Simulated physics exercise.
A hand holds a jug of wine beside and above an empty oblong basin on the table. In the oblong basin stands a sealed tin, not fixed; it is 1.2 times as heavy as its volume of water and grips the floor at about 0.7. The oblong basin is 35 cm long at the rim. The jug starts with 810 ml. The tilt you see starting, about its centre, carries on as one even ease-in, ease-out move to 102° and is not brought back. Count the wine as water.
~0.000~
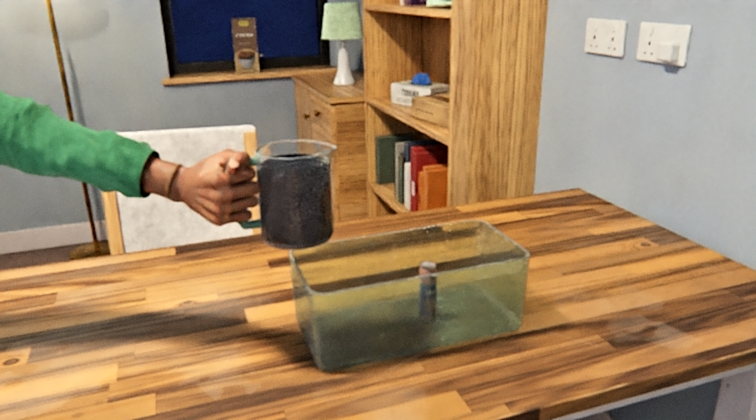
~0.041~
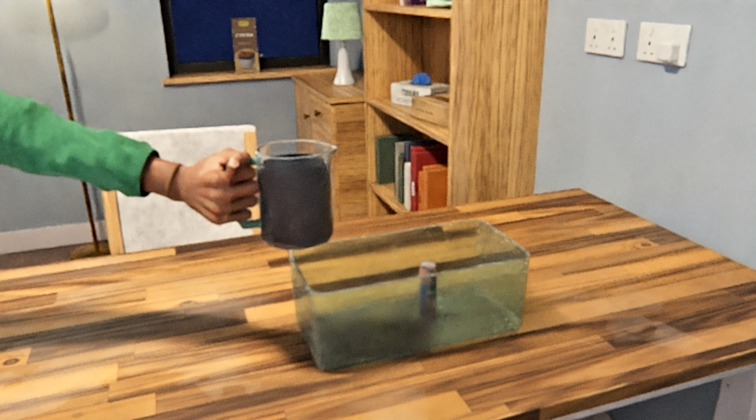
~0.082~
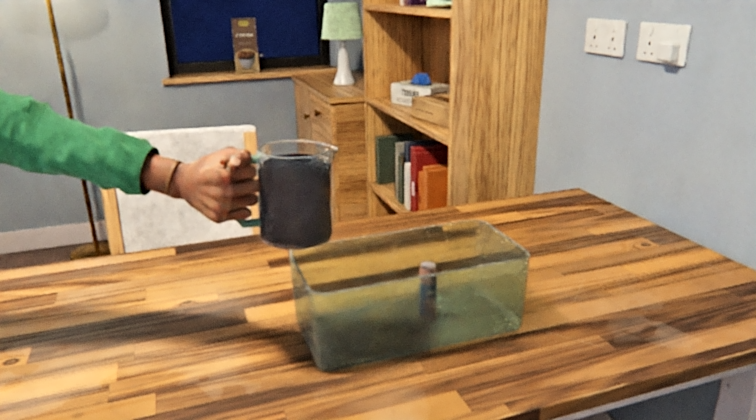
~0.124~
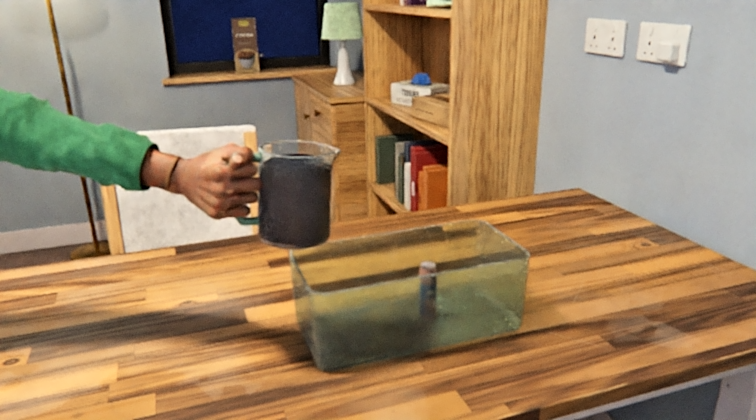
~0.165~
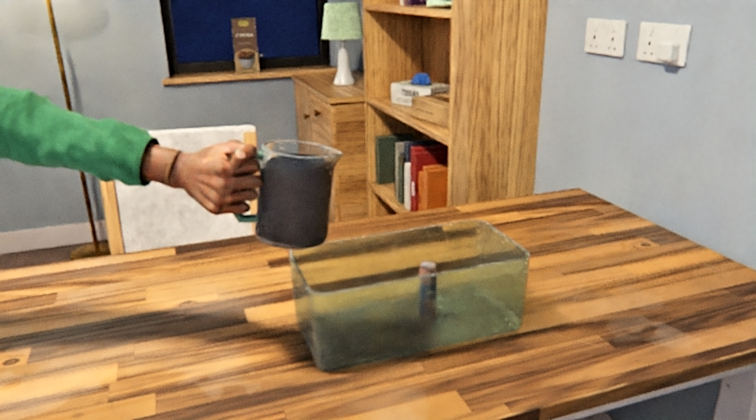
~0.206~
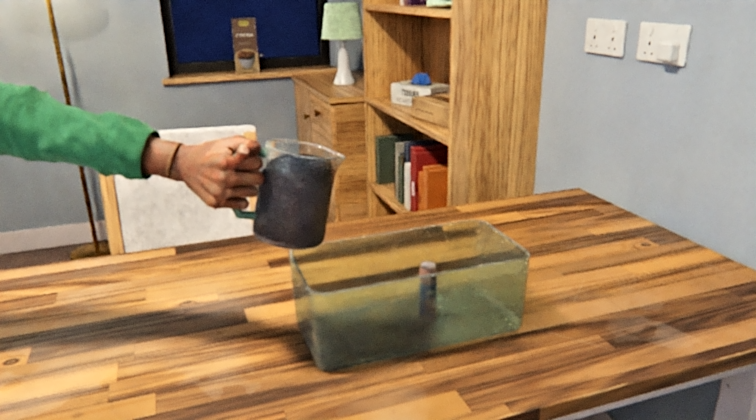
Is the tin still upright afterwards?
It stays up.
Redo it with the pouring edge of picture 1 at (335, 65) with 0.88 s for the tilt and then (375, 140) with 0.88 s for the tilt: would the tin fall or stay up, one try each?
First it goes over; then it falls.
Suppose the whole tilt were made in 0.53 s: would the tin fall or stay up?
The tin keeps standing.
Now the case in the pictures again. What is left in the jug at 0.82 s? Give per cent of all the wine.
Some 36 per cent.
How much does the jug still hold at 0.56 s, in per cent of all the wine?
Some 84 per cent.
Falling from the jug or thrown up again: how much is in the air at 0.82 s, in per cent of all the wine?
Some 18 per cent.
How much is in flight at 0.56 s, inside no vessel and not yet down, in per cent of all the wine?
Some 14 per cent.
Then, 0.56 s in, the tilt is 72° and 83 per cent is still to pour; the tin stands where it began.
Then, 0.82 s in, the tilt is 101° and 36 per cent is still to pour; the tin stands where it began.
Then, 1.09 s in, the tilt is 102° and 8 per cent is still to pour; the tin stands where it began.
Then, 1.38 s in, the tilt is 102° and 1 per cent is still to pour; the tin stands where it began.
Finally, the tin stands where it began.
